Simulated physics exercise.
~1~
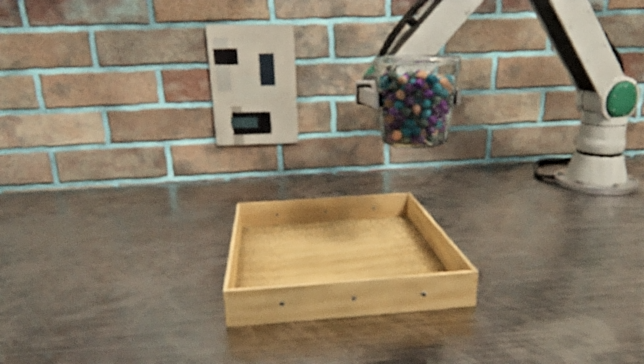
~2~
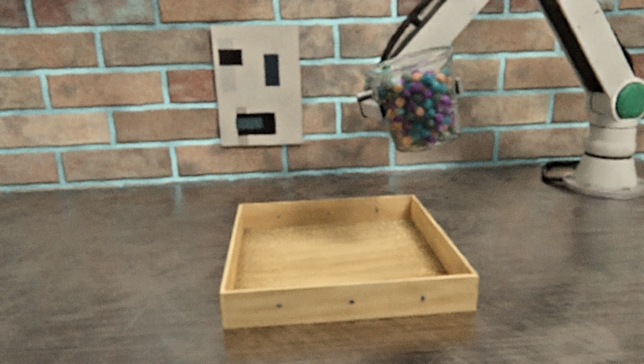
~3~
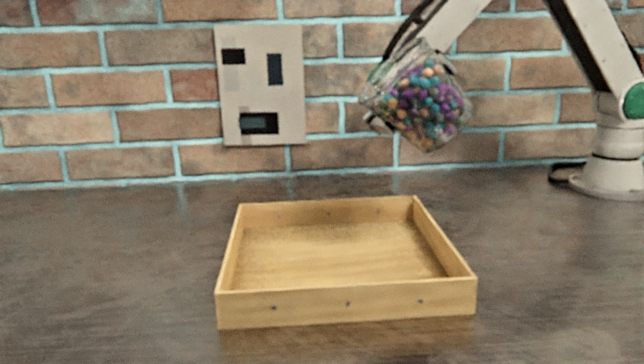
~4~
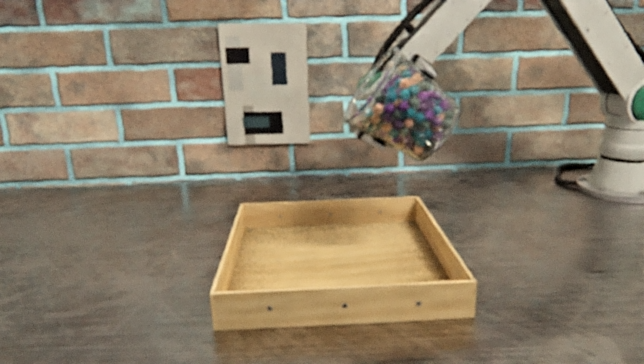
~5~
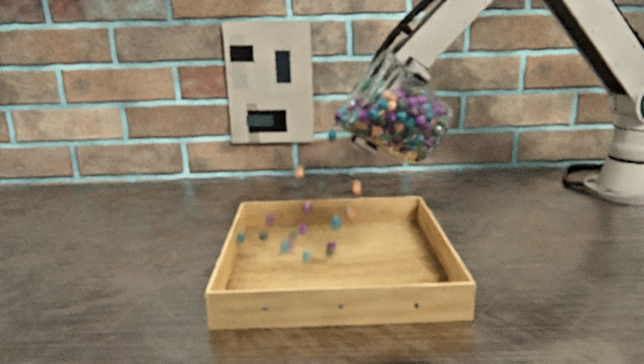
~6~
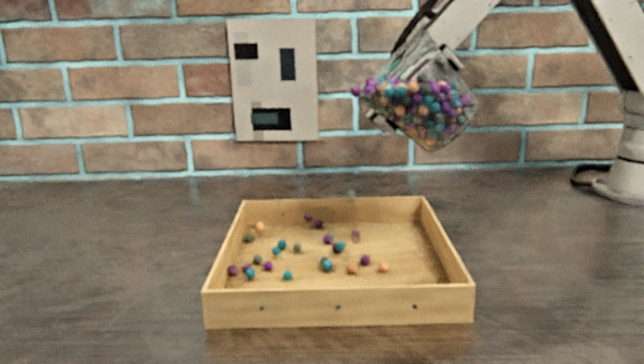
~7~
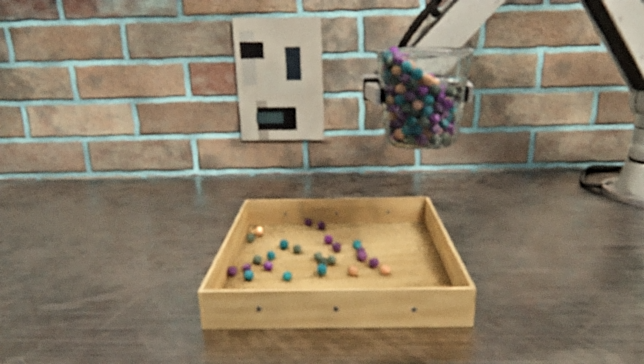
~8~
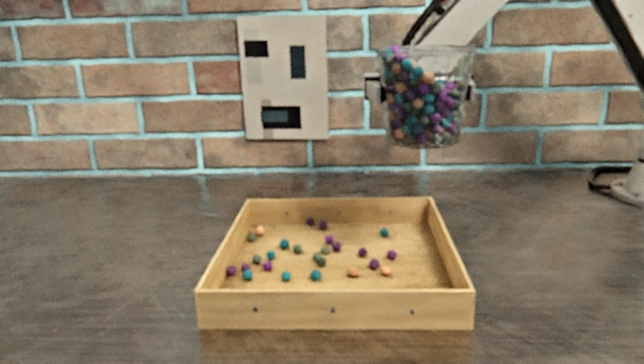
A robot arm tips a clear cup, spilling some colourful balls into a wooden tray, then levels it.
